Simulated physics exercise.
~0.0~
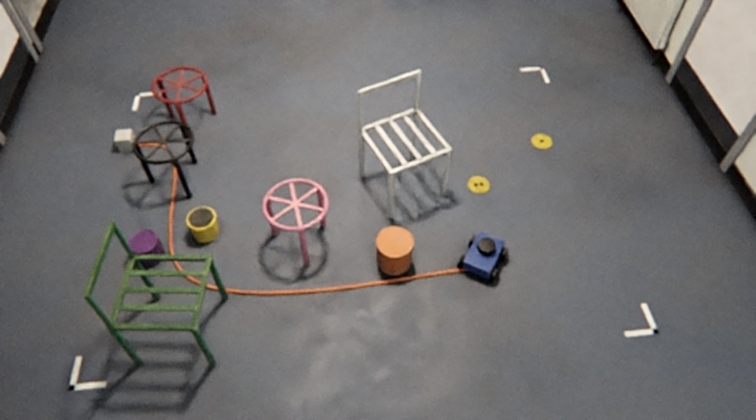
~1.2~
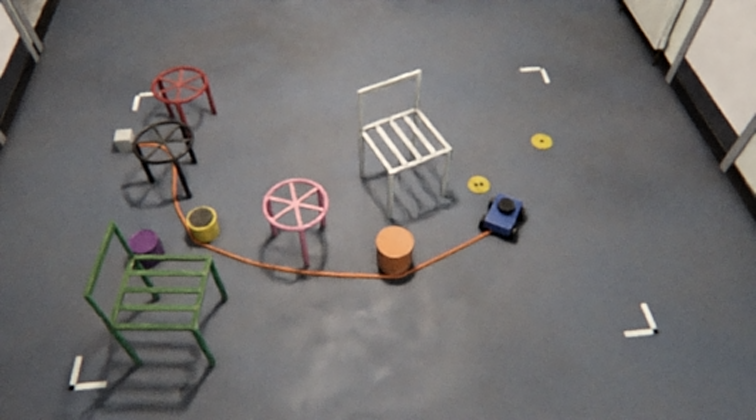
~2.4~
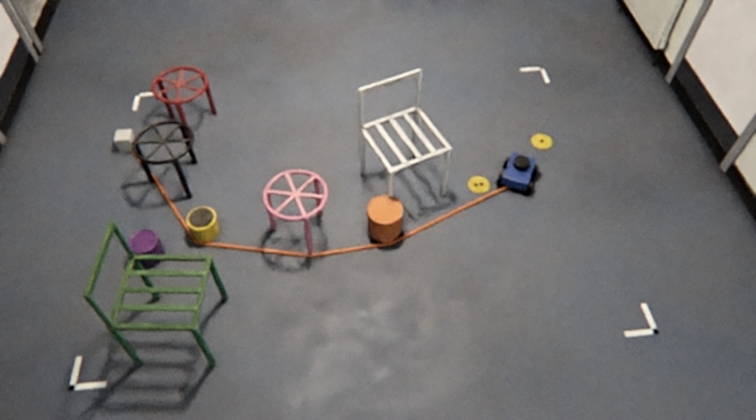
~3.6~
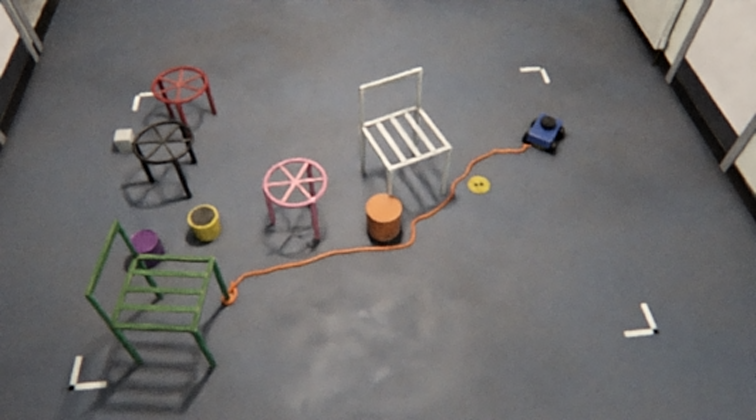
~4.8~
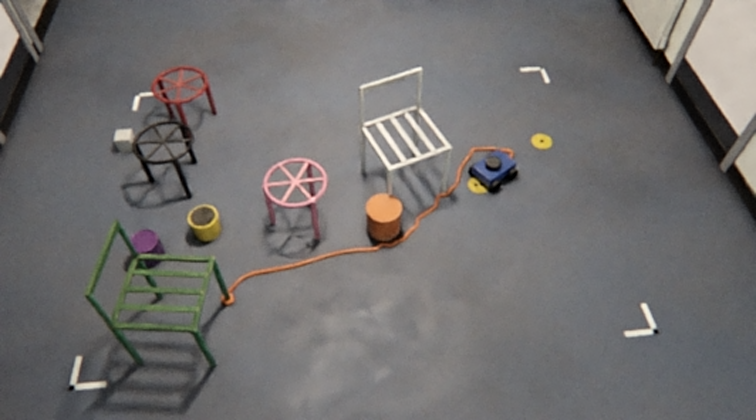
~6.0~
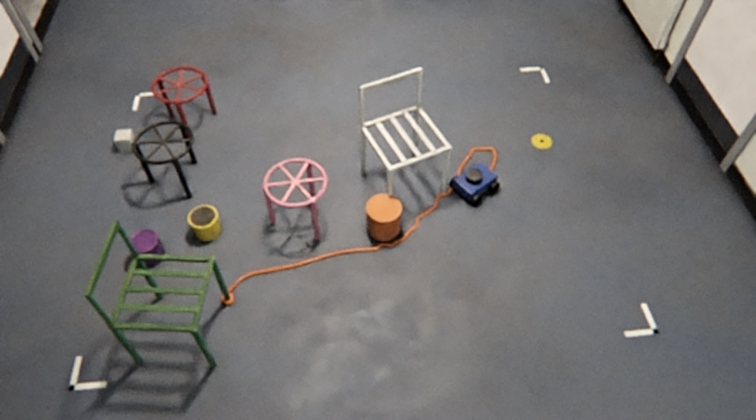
On a grey floor, a blue cart drags an orange cord that shifts an orange bin, then doubles back and stops.
